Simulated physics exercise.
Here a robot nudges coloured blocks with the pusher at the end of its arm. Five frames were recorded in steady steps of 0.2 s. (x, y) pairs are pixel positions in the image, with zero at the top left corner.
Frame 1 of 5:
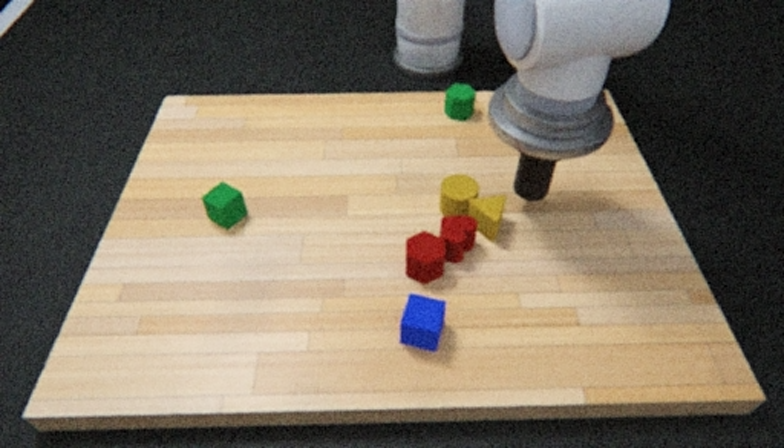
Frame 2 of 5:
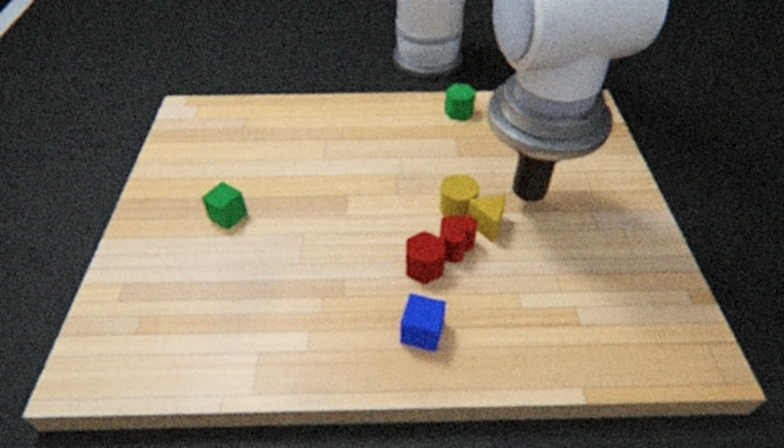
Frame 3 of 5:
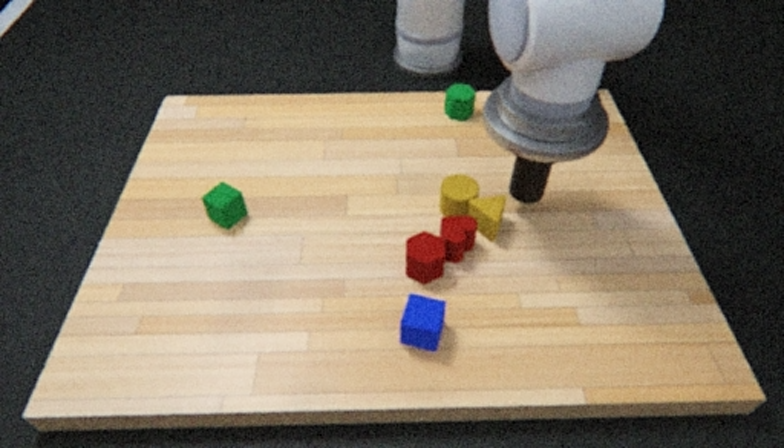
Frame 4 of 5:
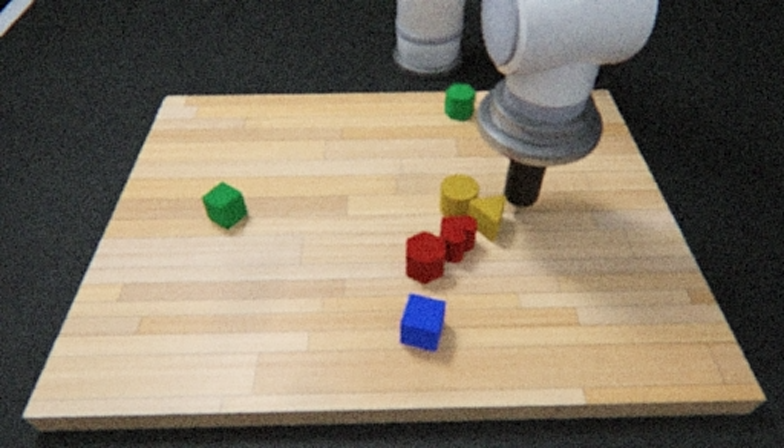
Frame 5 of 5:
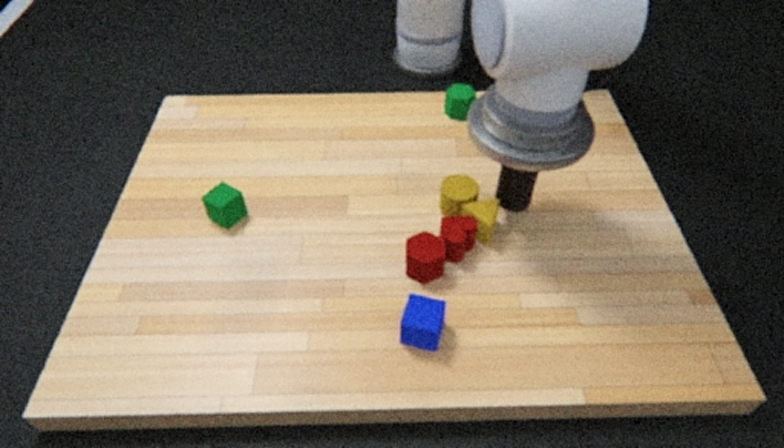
In this clip, a robot arm above a wooden board of coloured blocks holds nearly still, then moves its dark pusher slightly left and toward the viewer, nudging the yellow triangular block a little while the other blocks stay still.
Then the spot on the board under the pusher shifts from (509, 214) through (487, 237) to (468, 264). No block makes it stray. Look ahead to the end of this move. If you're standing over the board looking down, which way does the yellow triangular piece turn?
Top view: Counterclockwise.
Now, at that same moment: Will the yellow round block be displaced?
No, it doesn't check out.
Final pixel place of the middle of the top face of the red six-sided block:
It sits at (395, 266).
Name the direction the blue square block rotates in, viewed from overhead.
It makes a counterclockwise turn.
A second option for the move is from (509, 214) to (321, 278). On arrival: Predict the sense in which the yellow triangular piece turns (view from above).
Prediction: Counterclockwise.
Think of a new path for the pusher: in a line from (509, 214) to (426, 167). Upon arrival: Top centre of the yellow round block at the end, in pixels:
It will end up at (438, 181).
On the path given first. Halfway along, pusher at (490, 224); red six-sided block at (403, 261), turned 50° clockwise; red heart at (438, 255); yellow triangular piece at (461, 236).
At the end, pusher at (470, 251); blue square block at (418, 320), turned 25° anticlockwise; red six-sided block at (395, 266), turned 80° clockwise; red heart at (423, 289), turned 45° clockwise; yellow round block unmoved; yellow triangular piece at (453, 269), turned 45° anticlockwise.
